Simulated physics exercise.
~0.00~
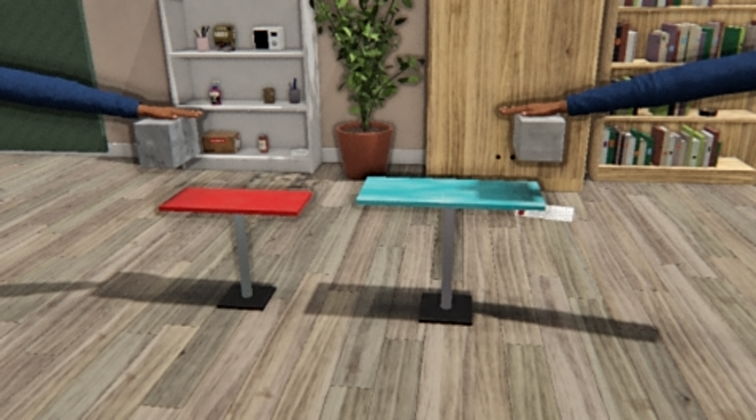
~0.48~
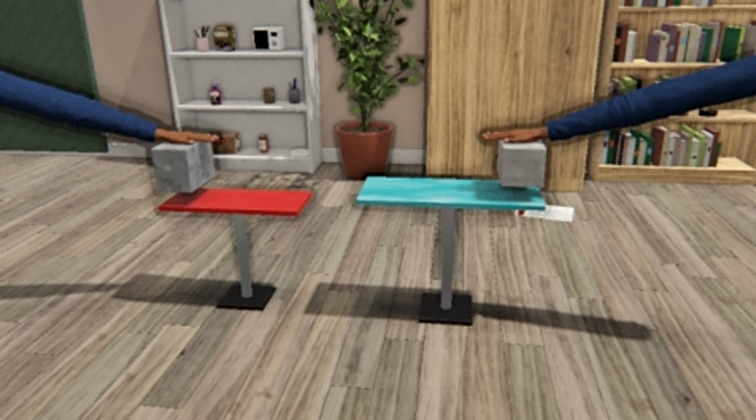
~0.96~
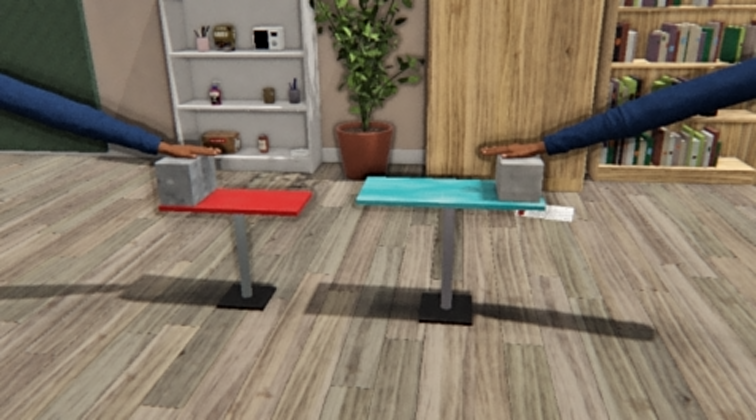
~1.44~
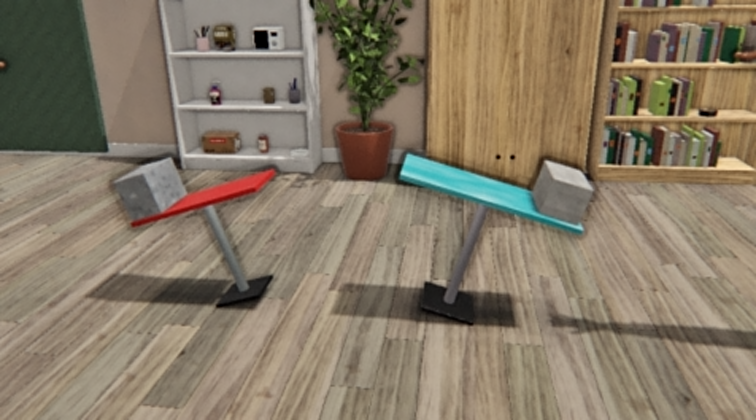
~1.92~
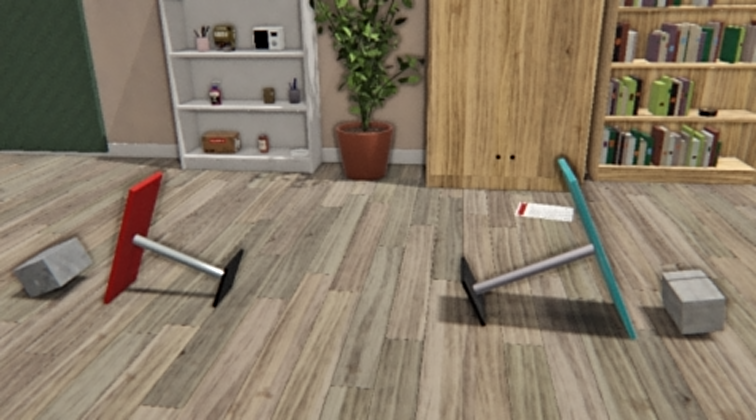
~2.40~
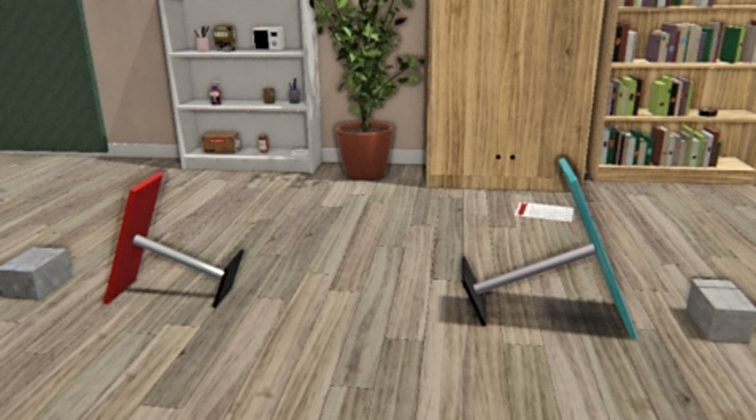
In a living room, two hands setting gray blocks on the outer ends of red and turquoise tables, both toppling outward once released.
